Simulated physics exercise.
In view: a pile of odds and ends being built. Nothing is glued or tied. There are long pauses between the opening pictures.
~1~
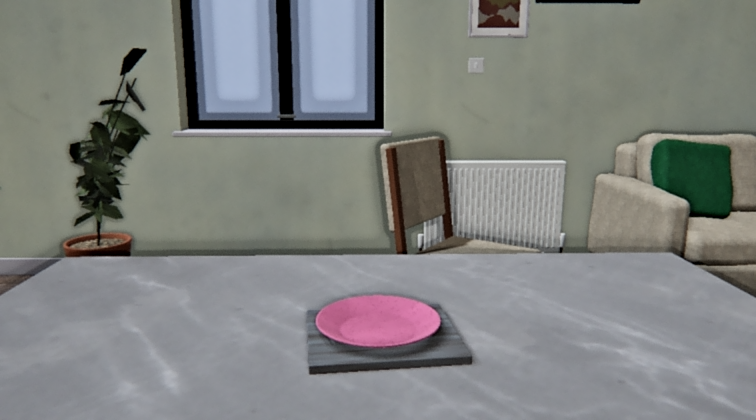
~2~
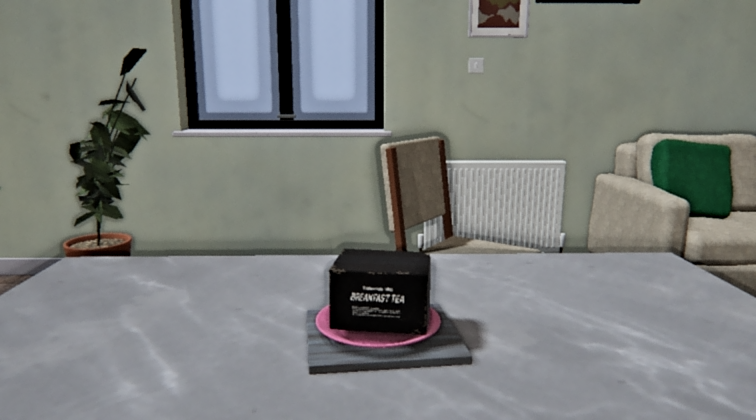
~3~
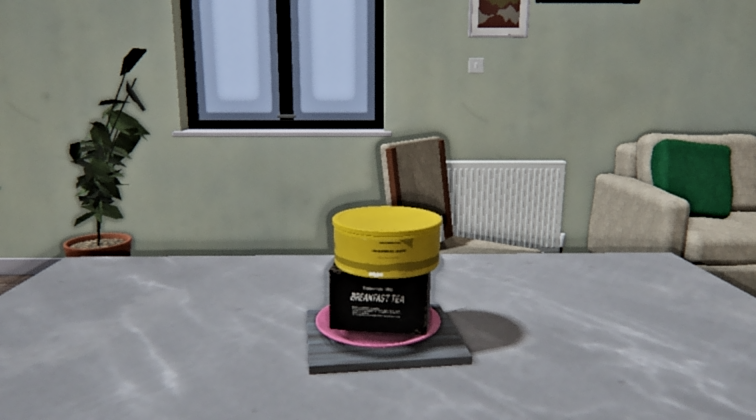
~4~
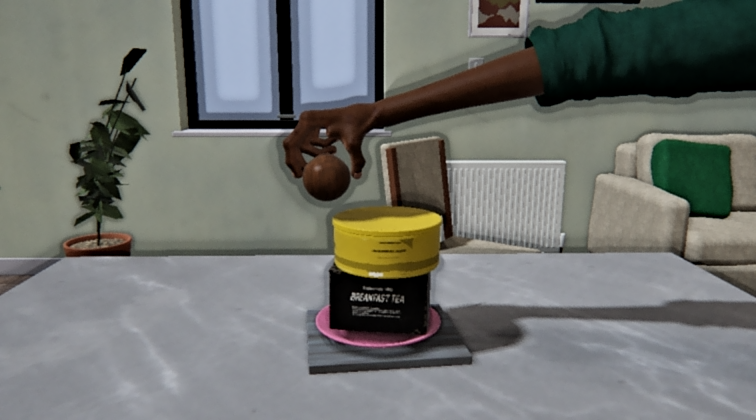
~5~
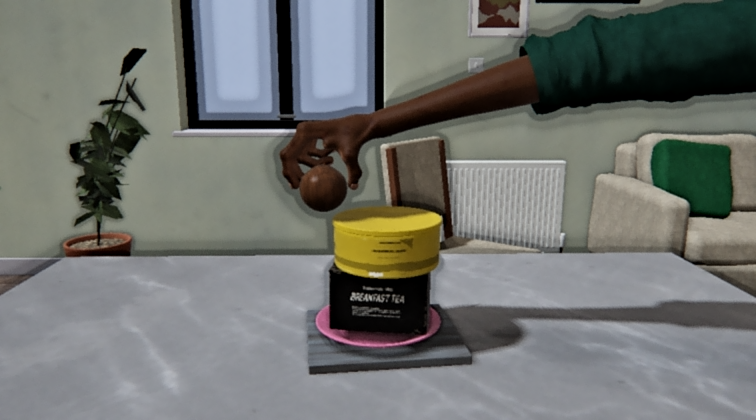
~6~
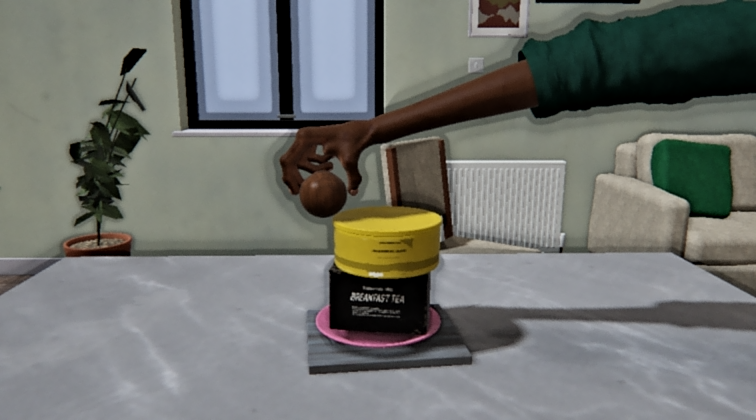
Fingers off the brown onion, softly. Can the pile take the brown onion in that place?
The pile gives way.
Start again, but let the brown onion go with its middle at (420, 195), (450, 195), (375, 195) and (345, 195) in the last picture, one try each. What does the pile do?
In the first case it holds; in the second case it gives way; in the third case it keeps its balance; in the fourth case it keeps its balance.
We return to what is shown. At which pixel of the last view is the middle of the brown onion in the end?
Around (276, 324).
Then, 0.30 s past the last view, brown onion now fallen.
Then, 0.40 s past the last view, things are still on the move.
Finally, fallen, brown onion; the other 4 still in place. Final places as the last picture's camera would see them, brown onion near (276, 324). The pile loses its balance.
